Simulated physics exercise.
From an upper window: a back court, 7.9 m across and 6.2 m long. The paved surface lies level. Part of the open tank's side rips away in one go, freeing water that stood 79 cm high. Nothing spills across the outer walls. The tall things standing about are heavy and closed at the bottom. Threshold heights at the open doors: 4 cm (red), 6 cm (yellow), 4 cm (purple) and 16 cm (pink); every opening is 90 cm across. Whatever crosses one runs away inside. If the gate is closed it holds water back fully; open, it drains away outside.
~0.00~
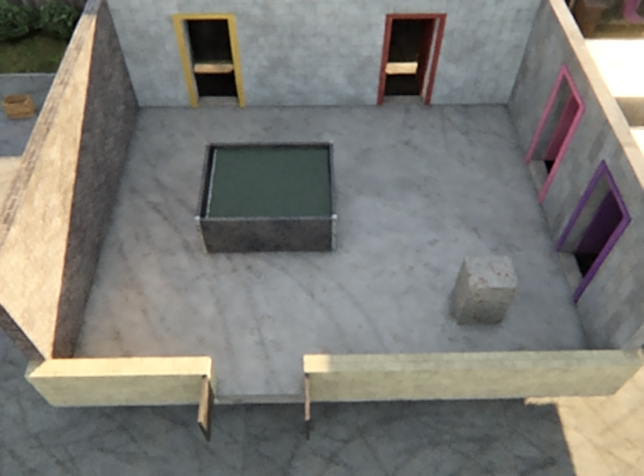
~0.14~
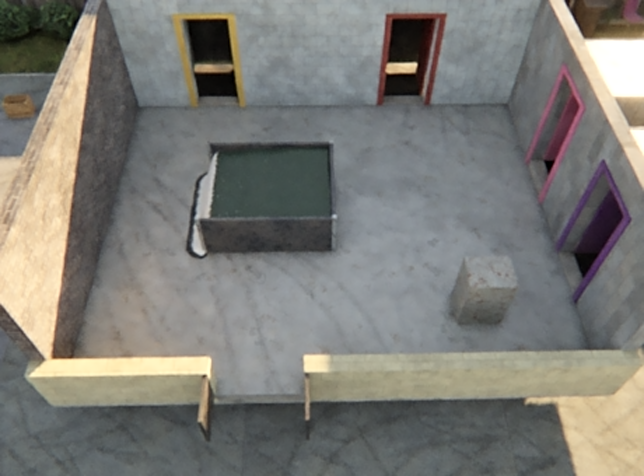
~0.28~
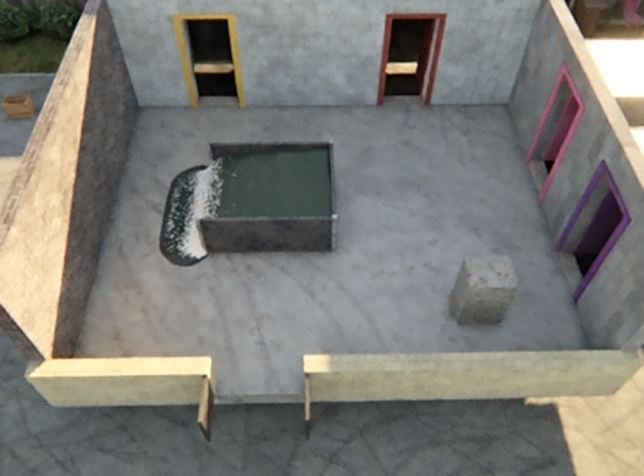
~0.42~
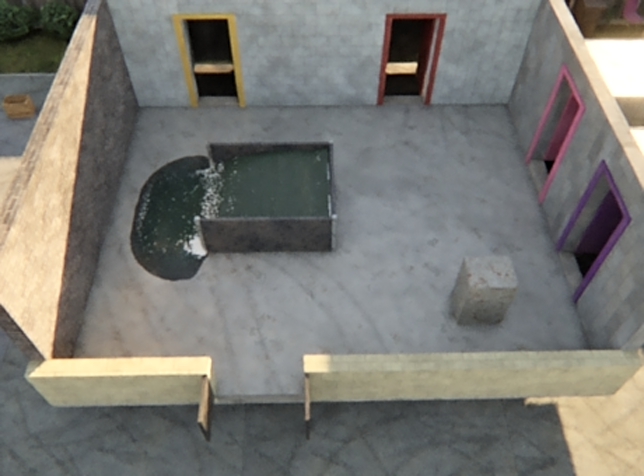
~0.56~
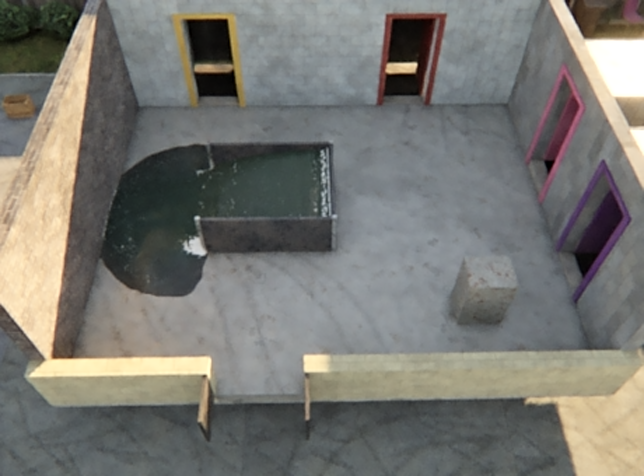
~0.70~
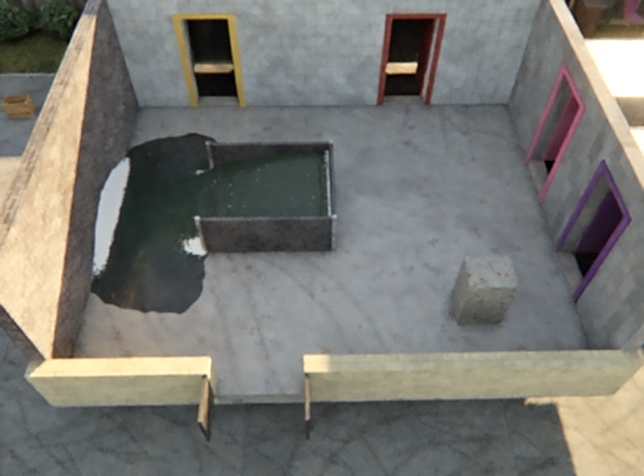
We see a walled court with an open tank of still, dark water; the tank's left side gives way and water pours out, spreading across the paving in a widening rounded pool that reaches the left wall.
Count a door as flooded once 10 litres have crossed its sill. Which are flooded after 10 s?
Door by door: At the red door it keeps below the limit; at the yellow door it goes over the limit; at the purple door it goes over the limit; at the pink door it stays under the limit.
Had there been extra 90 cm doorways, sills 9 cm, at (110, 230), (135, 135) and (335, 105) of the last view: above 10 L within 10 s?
In that order: Past it, past it, below.
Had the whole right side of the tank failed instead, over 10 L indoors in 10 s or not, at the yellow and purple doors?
Against that limit: Yellow below, purple over.
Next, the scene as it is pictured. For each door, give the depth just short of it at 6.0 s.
Depths in cm: Red 3, yellow 10, purple 3, pink 10.
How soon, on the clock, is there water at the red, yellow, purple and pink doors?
Red 3.4 s, yellow 1.8 s, purple 5.5 s, pink 5.5 s.
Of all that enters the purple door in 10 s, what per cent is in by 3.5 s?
Some 0 per cent by then.
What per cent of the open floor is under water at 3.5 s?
Some 50 per cent of it.
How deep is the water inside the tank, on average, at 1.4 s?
Some 38 cm.
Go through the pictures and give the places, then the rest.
In the first picture, still water, 79 cm deep, in the open tank at (268, 182).
In the second picture, water pours out at (210, 203) and has run 1.0 m, to a hidden place; typically 10 cm deep outside, 79 cm at the open tank's back.
In the third picture, the front is at (195, 170), 1.2 m from the gap at (210, 205); 1.4 m2 of floor is under water; 79 cm left at the back of the open tank.
In the fourth picture, water pours out at (210, 206) and has run 1.5 m, to (171, 166); typically 11 cm deep outside, 76 cm at the open tank's back.
In the fifth picture, the front is at (120, 182), 2.0 m from the gap at (210, 206); 5.0 m2 of floor is under water; 68 cm left at the back of the open tank.
In the sixth picture, water pours out at (210, 206) and has run 2.4 m, to (128, 154); typically 9 cm deep outside, 68 cm at the open tank's back.
After 1.4 s water covers 20 % of the floor and is deepest (52 cm) near (112, 214); red door not reached, yellow door not reached, purple door not reached, pink door not reached.
After 2.2 s water covers 25 % of the floor and is deepest (50 cm) near (139, 110); red door not reached, yellow door 10 cm at the sill, 0 L in, purple door not reached, pink door not reached.
After 3.5 s water covers 50 % of the floor and is deepest (29 cm) near (67, 382); red door 2 cm at the sill, 0 L in, yellow door 15 cm at the sill, 37 L in, purple door not reached, pink door not reached.
After 6.0 s water covers 95 % of the floor and is deepest (14 cm) near (583, 351); red door 3 cm at the sill, 0 L in, yellow door 10 cm at the sill, 86 L in, purple door 3 cm at the sill, 0 L in, pink door 10 cm at the sill, 0 L in.
After 10.0 s water covers 100 % of the floor and is deepest (10 cm) near (590, 372); red door 5 cm at the sill, 0 L in, yellow door 5 cm at the sill, 96 L in, purple door 10 cm at the sill, 46 L in, pink door 8 cm at the sill, 0 L in.
